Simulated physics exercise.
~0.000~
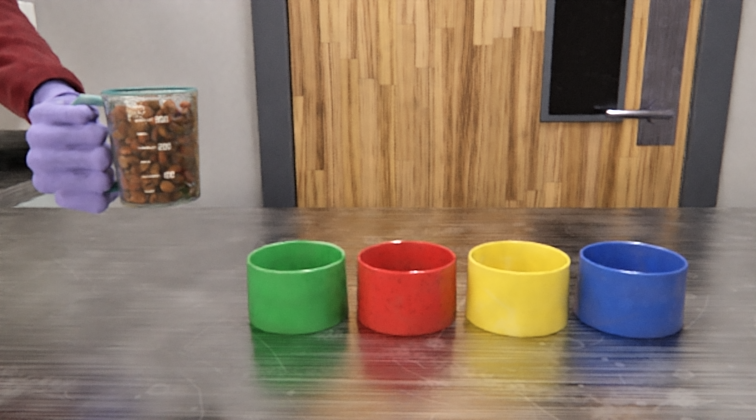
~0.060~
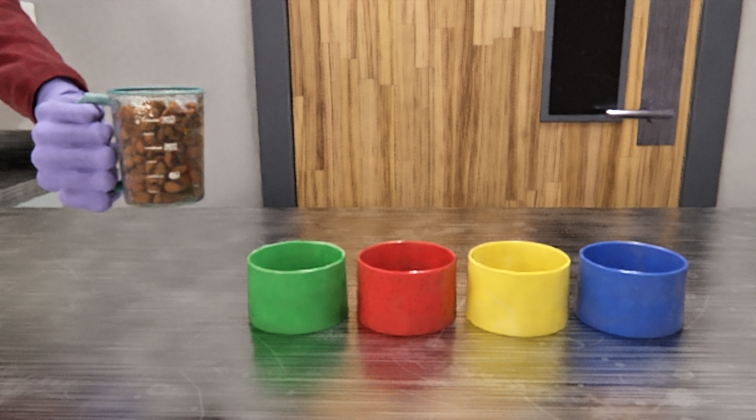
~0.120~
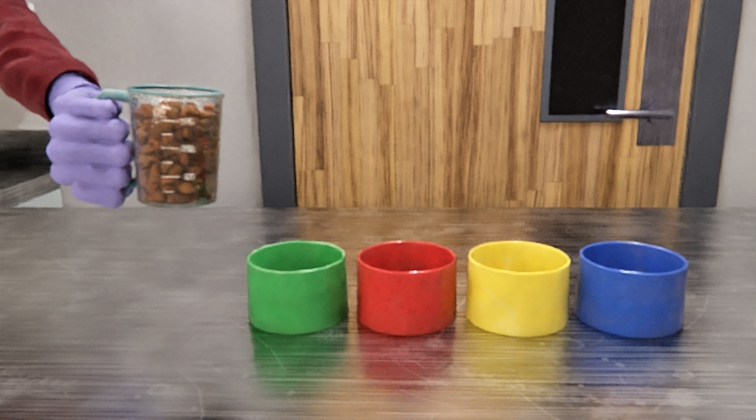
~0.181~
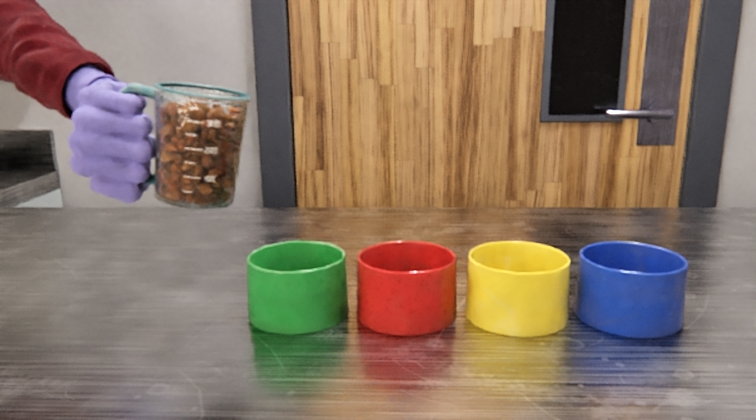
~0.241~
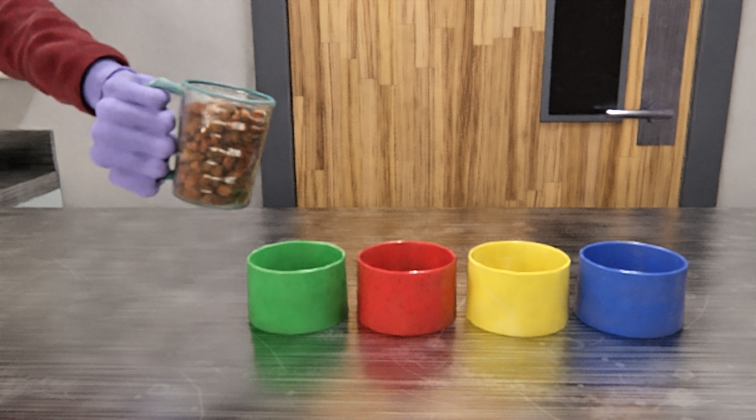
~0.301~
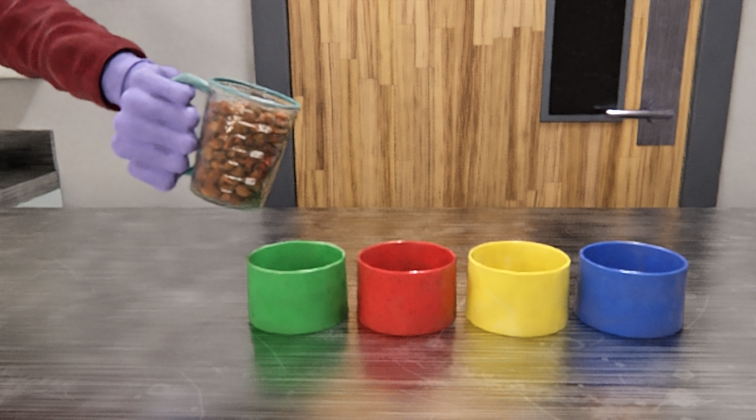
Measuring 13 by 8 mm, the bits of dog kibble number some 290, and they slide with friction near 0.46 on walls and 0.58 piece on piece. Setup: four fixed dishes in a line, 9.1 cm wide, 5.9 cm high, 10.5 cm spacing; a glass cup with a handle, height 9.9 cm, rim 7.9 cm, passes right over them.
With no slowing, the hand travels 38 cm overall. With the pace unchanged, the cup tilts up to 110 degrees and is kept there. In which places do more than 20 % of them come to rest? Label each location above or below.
Labels - red: Below, blue: Above, green: Below, yellow: Below, counter: Below.
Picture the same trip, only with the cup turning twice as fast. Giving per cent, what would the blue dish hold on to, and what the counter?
The blue dish 60, the counter 10.
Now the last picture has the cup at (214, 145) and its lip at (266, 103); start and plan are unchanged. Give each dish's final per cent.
Red 0, blue 90, green 0, yellow 0.
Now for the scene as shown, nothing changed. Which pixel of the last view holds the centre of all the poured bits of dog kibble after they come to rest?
(632, 285) or so.
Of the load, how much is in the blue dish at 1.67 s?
Close to 50 per cent at that point.
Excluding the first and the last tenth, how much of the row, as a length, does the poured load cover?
Roughly 6 cm of the row.
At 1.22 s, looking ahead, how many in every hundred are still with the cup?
Roughly 95 per cent, give or take.
Then, at 0.85 s, tilt 62 degrees; cup holds 100 %.
After 1.22 s, tilt 91 degrees; cup holds 95 %, blue 5 %.
After 1.67 s, tilt 110 degrees; cup holds 45 %, blue 50 %.
In the end, at 3.7 s, red 0 %, blue 90 %, green 0 %, yellow 0 %, counter 5 %, cup 5 %.
